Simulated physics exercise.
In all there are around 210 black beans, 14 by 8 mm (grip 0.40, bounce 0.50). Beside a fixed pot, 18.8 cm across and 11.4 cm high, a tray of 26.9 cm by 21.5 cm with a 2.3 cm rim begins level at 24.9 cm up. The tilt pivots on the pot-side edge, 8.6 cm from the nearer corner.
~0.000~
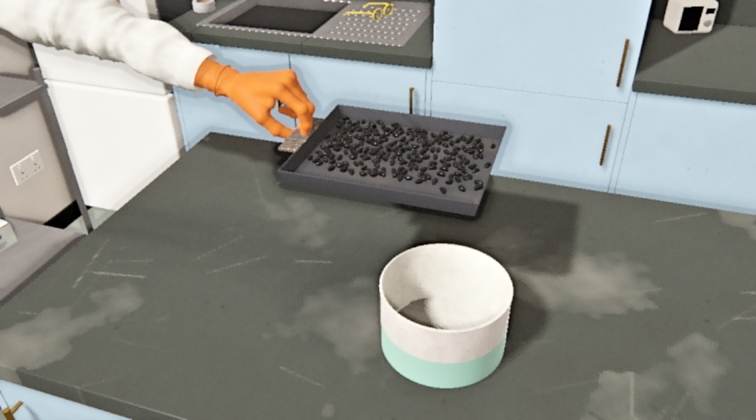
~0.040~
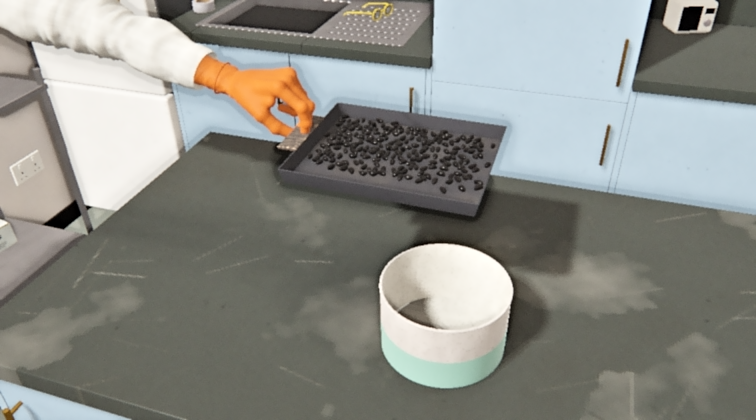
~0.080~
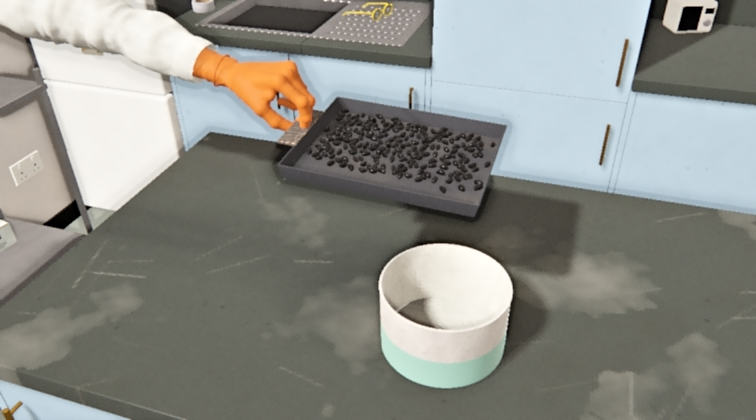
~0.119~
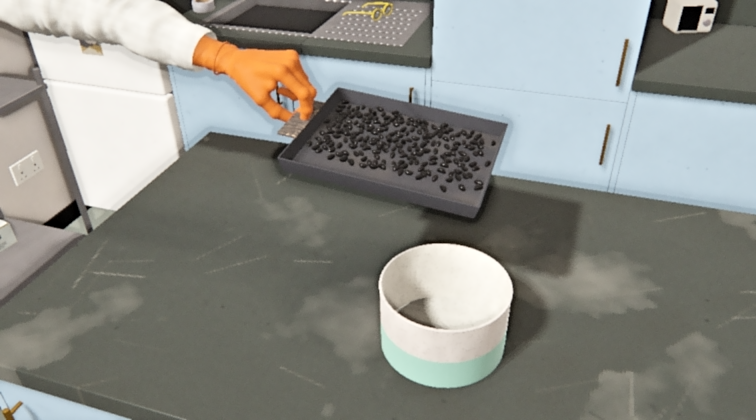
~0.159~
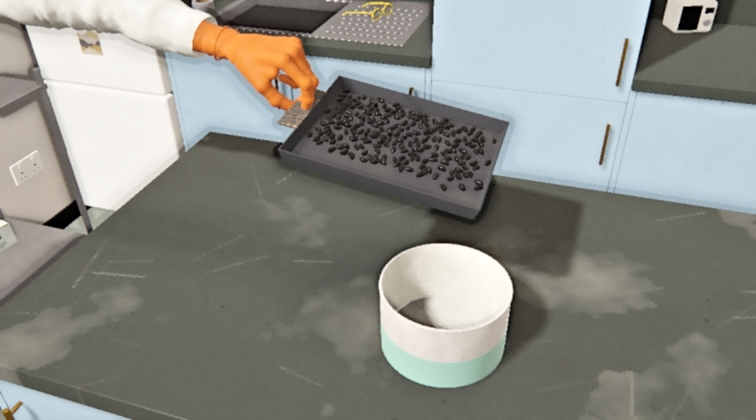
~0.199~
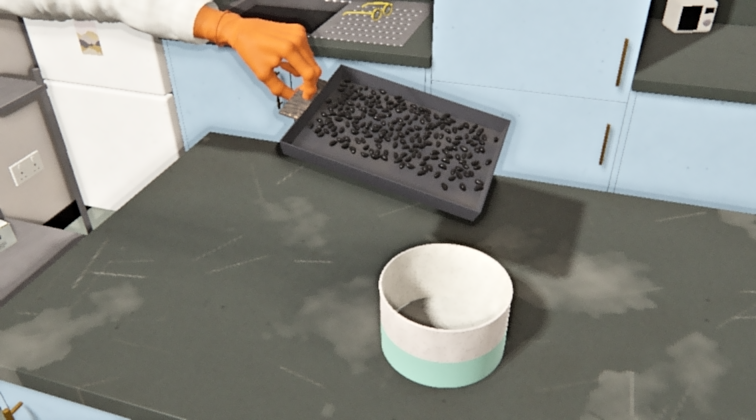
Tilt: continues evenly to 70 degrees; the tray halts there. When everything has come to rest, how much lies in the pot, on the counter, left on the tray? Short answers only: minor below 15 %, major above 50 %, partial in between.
Pot: Partial, counter: Partial, tray: Partial.
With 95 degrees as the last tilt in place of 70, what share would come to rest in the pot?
In that case some 65 per cent.
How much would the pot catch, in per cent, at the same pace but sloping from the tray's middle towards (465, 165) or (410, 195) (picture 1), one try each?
First try: Around 0 percent; second try: Around 55 percent.
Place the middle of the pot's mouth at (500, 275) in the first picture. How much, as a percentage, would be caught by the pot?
With the pot there, close to 60 per cent.
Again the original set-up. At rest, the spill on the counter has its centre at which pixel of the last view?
(574, 405), roughly.
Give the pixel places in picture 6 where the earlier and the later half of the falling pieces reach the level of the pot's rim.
First near (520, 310), later near (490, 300).
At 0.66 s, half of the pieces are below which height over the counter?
Median height: Approx. 28 cm.
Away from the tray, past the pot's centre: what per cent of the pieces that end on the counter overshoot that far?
That works out to about 100 percent.
Then, at 0.48 s, tilt 42 degrees; the tray holds 100 %, the pot 0 %.
After 0.66 s, tilt 60 degrees; the tray holds 100 %, the pot 0 %.
Then, at 0.97 s, tilt 70 degrees; the tray holds 35 %, the pot 20 %.
By 2.3 s all is still; pot 35 %, counter 35 %, tray 30 %.
